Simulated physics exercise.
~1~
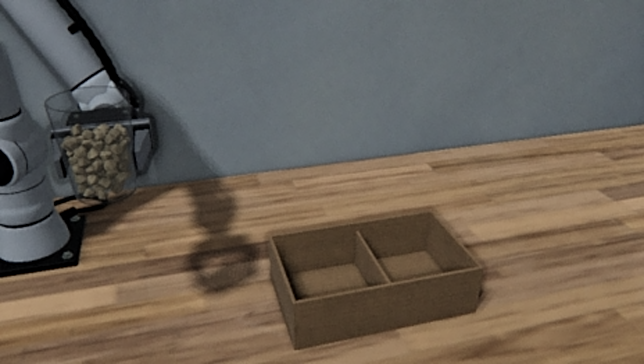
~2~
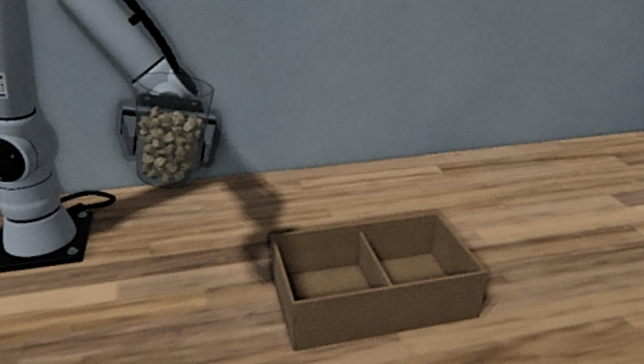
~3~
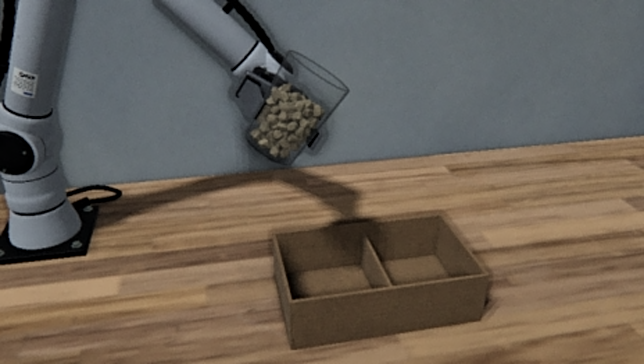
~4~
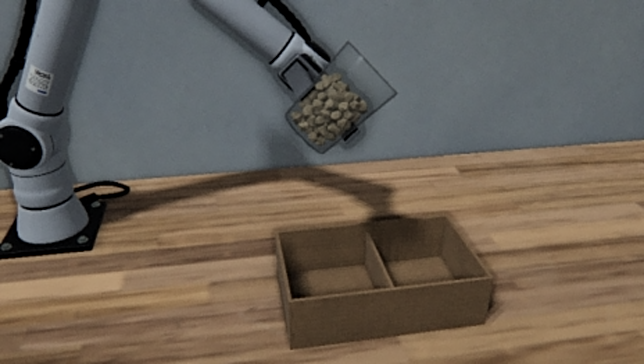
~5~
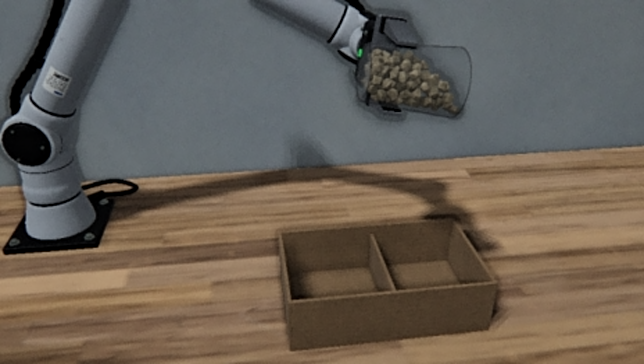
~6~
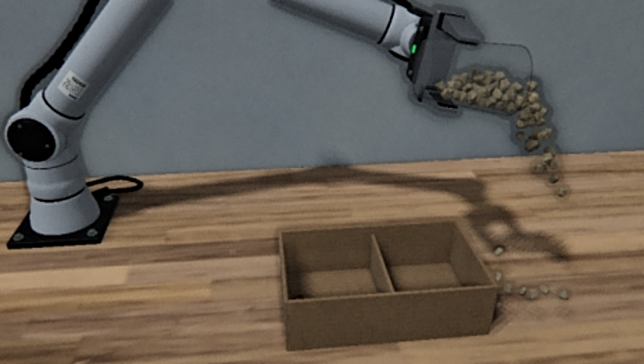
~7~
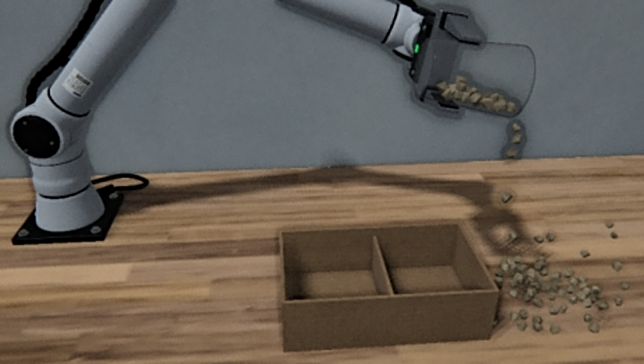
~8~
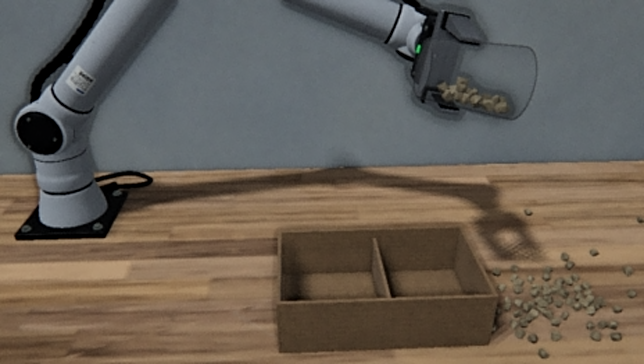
At first, a robot arm at the left holds a clear cup full of pale pebbles upright above a wooden surface, with an open brown box split into two compartments to its right. The arm carries the cup rightward, tipping it more and more as it passes over the box. By the box's right end the cup lies on its side, and pebbles pour from its mouth beyond the box. They bounce and scatter across the wood. The stream then dies out, leaving a small heap in the cup, a wide scatter beside the box and its compartments seemingly empty.
